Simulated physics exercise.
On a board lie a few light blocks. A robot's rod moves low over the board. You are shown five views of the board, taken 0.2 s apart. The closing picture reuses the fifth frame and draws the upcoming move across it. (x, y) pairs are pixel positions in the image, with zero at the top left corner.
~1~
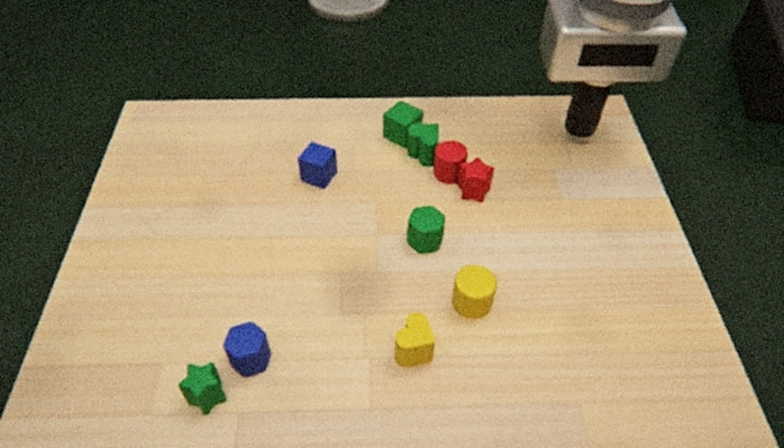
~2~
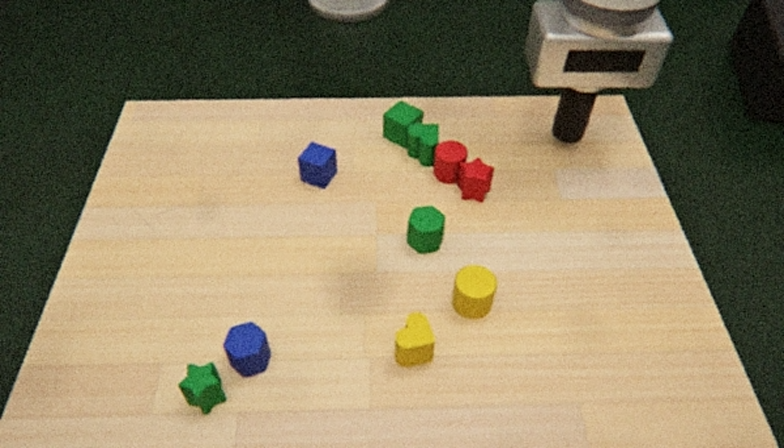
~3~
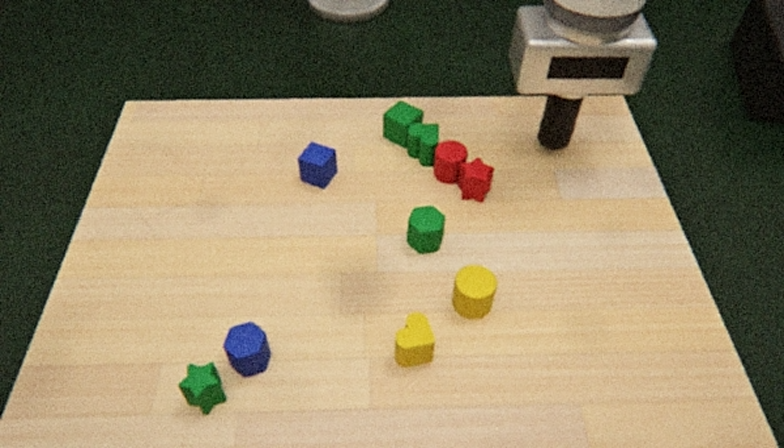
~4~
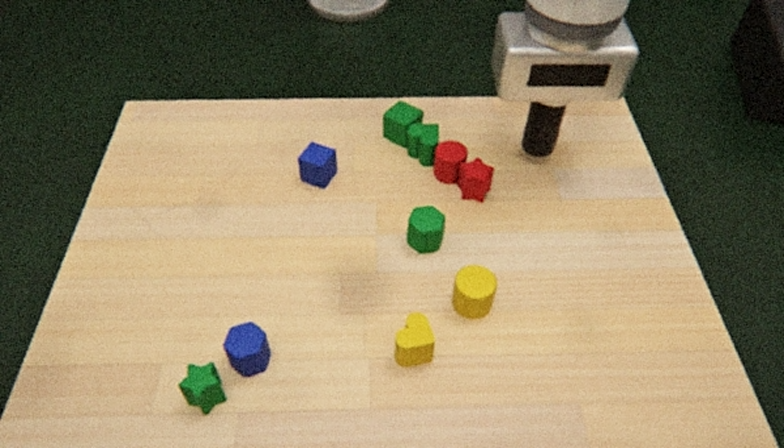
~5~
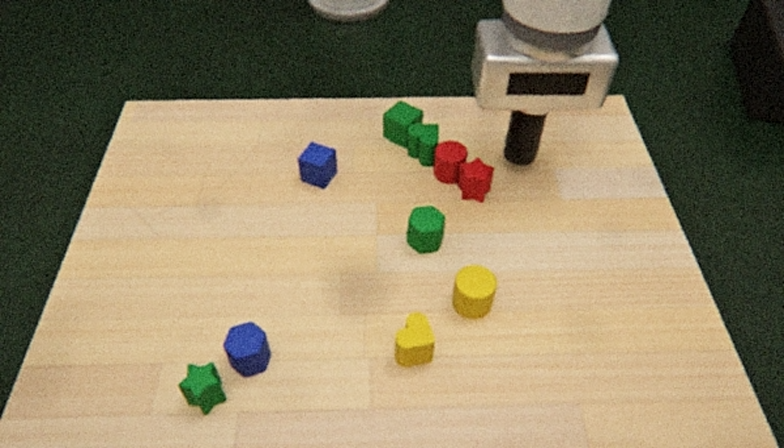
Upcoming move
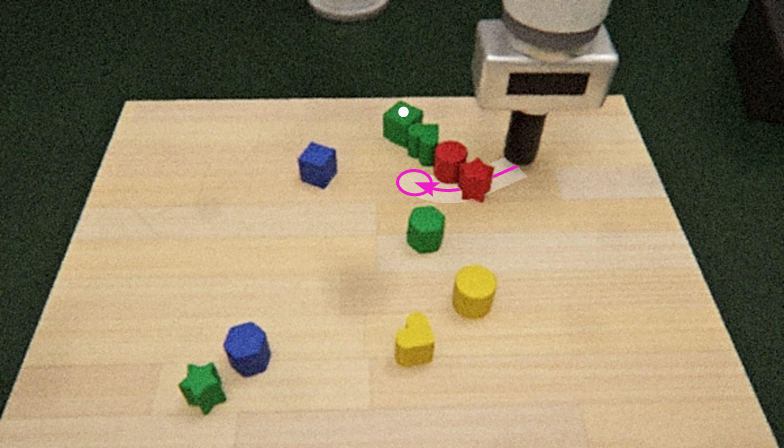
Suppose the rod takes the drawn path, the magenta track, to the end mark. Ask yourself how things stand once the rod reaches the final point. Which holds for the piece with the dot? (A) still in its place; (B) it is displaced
B (it is displaced)
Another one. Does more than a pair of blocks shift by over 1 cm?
Going by the path, yes.
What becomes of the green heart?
That one moves away.
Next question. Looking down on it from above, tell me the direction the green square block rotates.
Seen from above, clockwise.
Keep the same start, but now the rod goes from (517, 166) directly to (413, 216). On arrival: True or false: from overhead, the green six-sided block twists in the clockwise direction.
That is false.
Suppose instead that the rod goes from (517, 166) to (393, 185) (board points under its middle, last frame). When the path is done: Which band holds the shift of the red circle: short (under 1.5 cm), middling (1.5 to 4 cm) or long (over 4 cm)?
It goes a long way, over 4 cm.
Drawn move, from (517, 166) by way of (486, 180) and (452, 190) to (414, 182); the dot is on the green square block.
The first path, step by step. One third of the way, rod at (487, 169); red star at (470, 172).
Two thirds of the way, rod at (453, 179); green square block at (400, 109), turned 15° clockwise; green heart at (418, 128); red circle at (430, 150); red star at (437, 185).
At the end, rod at (415, 171); green square block at (395, 105), turned 25° clockwise; green heart at (415, 119), turned 25° anticlockwise; red circle at (409, 137); red star at (428, 187), turned 35° anticlockwise.
